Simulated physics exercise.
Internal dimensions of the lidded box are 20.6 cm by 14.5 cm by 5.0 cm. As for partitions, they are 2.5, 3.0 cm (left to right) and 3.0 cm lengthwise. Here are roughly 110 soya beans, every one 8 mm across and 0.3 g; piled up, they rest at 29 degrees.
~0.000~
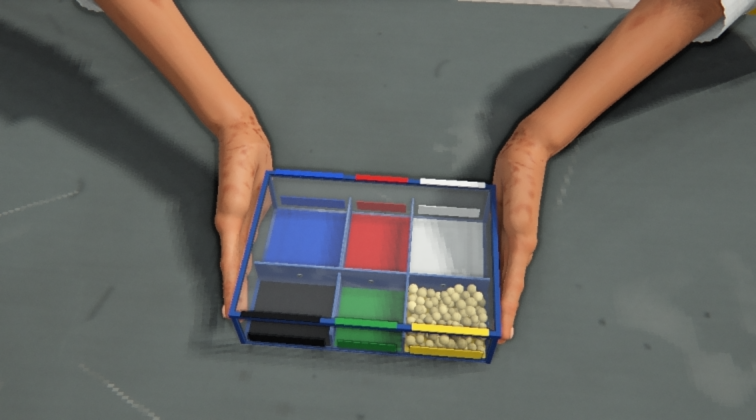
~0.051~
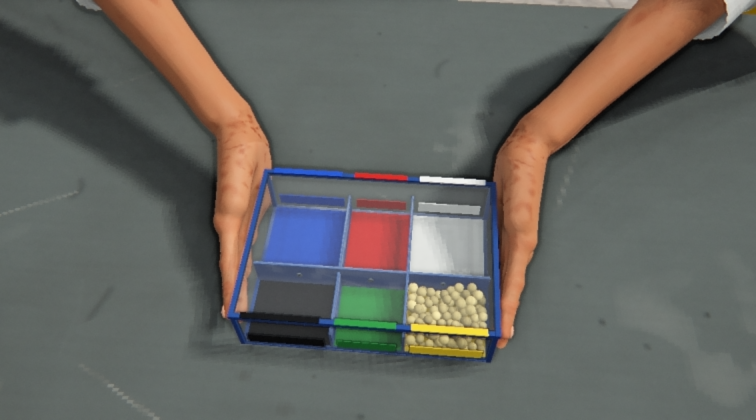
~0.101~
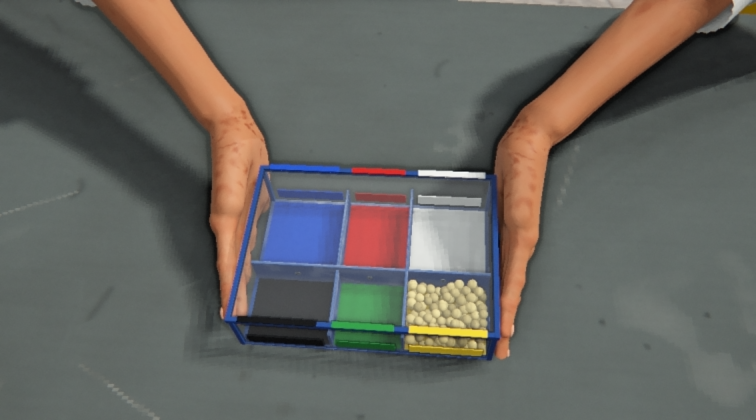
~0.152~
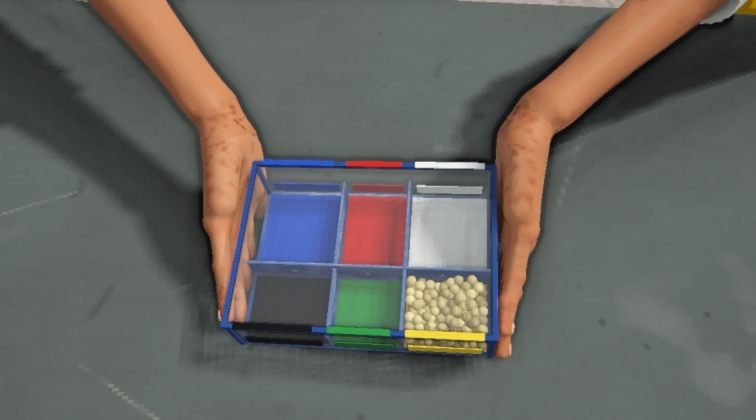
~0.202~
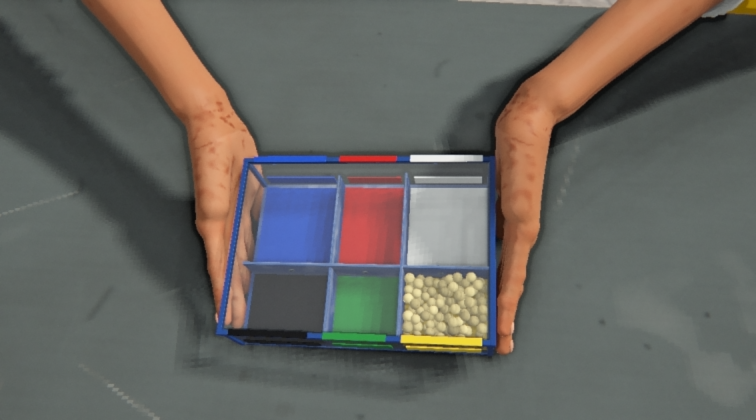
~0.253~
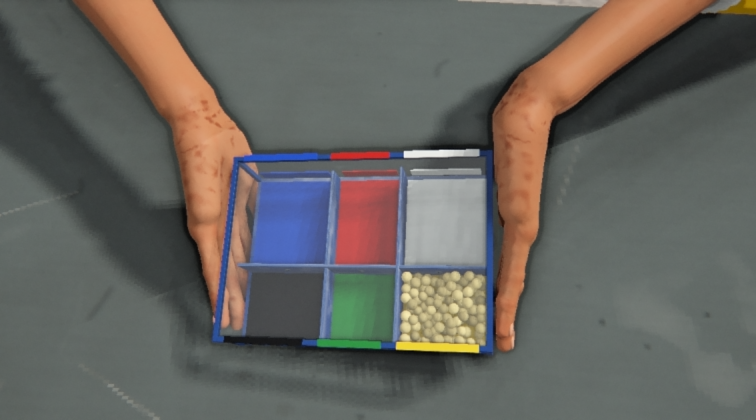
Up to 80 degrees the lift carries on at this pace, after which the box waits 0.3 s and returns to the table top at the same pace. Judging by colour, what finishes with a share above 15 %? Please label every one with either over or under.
Labels - red: Under; blue: Under; green: Under; yellow: Over; white: Under; black: Under.
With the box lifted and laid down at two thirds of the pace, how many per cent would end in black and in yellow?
Per cent - black: 5; yellow: 90.
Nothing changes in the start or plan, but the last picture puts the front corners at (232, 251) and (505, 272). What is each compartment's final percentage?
Red 5; blue 0; green 0; yellow 65; white 30; black 0.
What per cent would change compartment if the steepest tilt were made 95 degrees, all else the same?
Near 25 in a hundred, I think.
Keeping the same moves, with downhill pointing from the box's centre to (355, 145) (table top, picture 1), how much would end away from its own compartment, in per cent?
That would be close to 45 per cent.
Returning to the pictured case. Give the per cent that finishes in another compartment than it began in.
15 %.
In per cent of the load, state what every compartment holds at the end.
Final shares in percent: Red 0, blue 0, green 10, yellow 85, white 0, black 10.
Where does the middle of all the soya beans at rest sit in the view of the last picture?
Near (432, 337).
After 0.96 s, tilt 80 degrees; green 10 %, yellow 90 %, black 5 %.
After 1.44 s, tilt 41 degrees; green 10 %, yellow 85 %, black 10 %.
Then, at 1.98 s, tilt 0 degrees; green 10 %, yellow 85 %, black 10 %.
By 2.6 s all is still; red 0 %, blue 0 %, green 10 %, yellow 85 %, white 0 %, black 10 %.
